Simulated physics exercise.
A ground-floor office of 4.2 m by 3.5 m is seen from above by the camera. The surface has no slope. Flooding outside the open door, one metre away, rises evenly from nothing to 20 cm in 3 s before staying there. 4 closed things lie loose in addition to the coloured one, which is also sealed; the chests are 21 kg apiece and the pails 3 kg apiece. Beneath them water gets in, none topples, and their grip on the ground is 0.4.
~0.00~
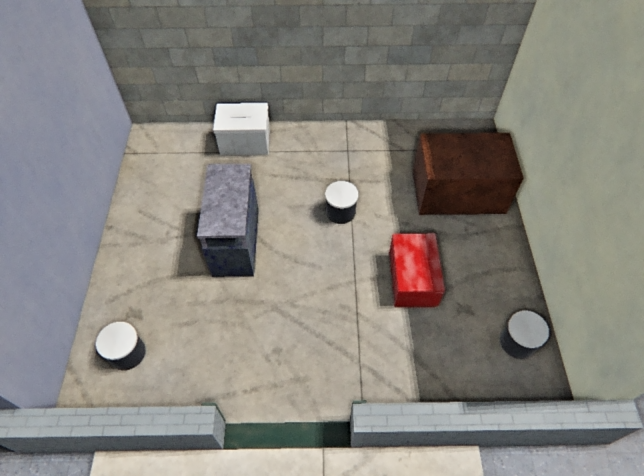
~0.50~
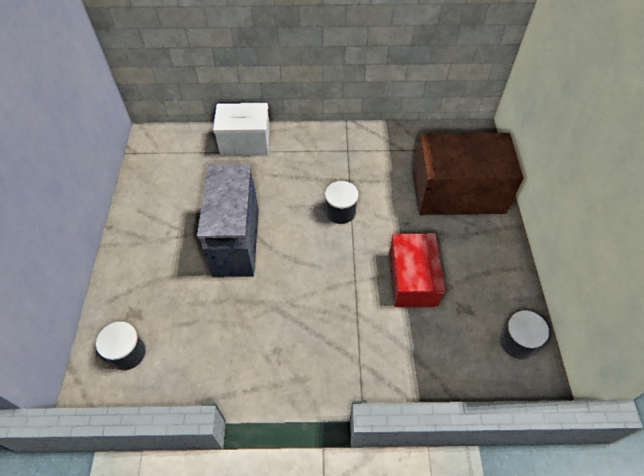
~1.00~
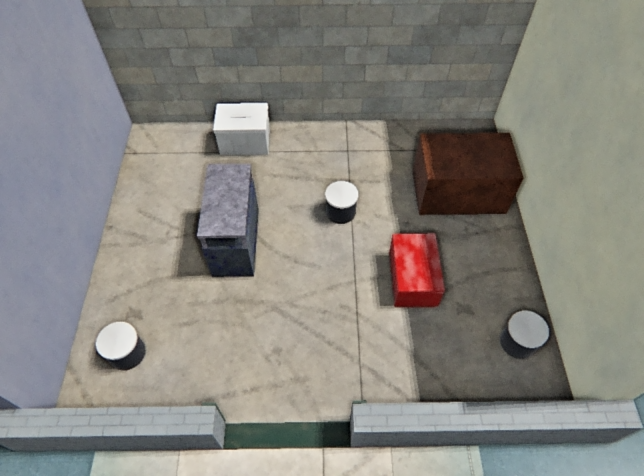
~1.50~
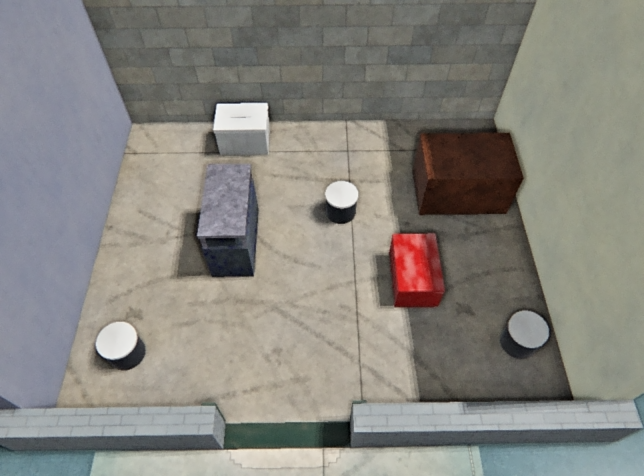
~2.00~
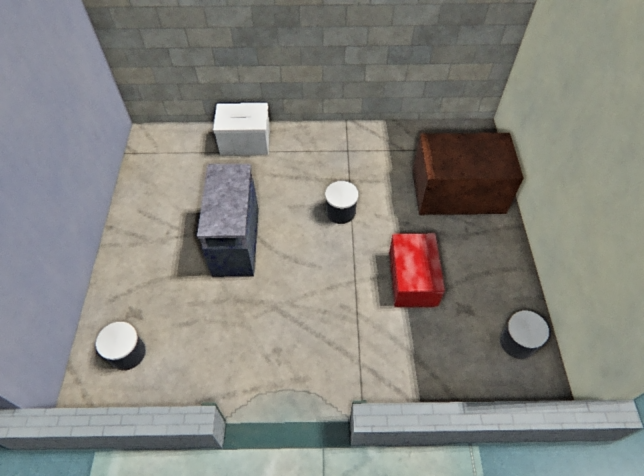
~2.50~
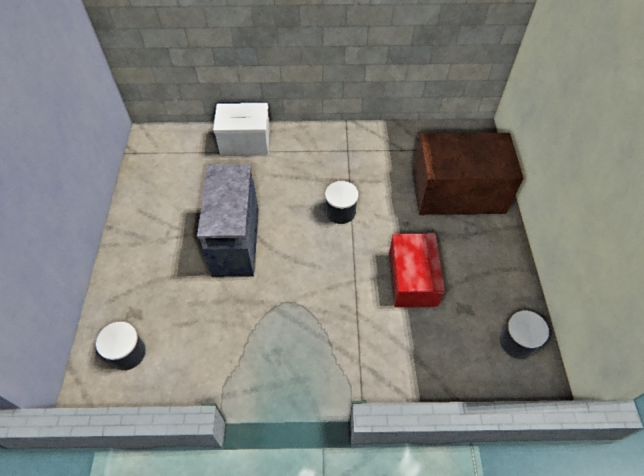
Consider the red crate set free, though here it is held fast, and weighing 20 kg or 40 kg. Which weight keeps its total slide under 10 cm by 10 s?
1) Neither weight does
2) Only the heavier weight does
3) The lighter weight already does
The answer is 3.
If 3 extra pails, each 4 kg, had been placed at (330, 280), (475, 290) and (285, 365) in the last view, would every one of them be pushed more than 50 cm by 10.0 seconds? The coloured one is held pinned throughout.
One by one: Too far, not far enough and too far.
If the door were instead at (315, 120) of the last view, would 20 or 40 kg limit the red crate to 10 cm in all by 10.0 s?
If so, only the heavier one succeeds.
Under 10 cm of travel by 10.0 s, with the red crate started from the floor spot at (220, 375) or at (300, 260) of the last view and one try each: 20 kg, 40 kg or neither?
Trial 1 - only the upper mass works; trial 2 - only the upper mass works.
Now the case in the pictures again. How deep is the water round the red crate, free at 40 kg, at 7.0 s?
Close to 3 cm deep.
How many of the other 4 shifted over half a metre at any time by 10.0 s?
Count: 1.
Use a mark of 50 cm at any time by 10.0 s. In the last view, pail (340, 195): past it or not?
I'd say it goes further.
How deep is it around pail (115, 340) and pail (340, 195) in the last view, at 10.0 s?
Roughly 4 and 13 cm.
After 3.5 s the red crate would be 0 cm from its start with 20 kg and 0 cm from its start with 40 kg; 1 cm of water round it then.
After 4.5 s the red crate would be 0 cm from its start with 20 kg and 0 cm from its start with 40 kg; 4 cm of water round it then.
After 7.0 s the red crate would be 0 cm from its start with 20 kg and 0 cm from its start with 40 kg; 3 cm of water round it then.
After 10.0 s the red crate would be 0 cm from its start with 20 kg and 0 cm from its start with 40 kg; 6 cm of water round it then.
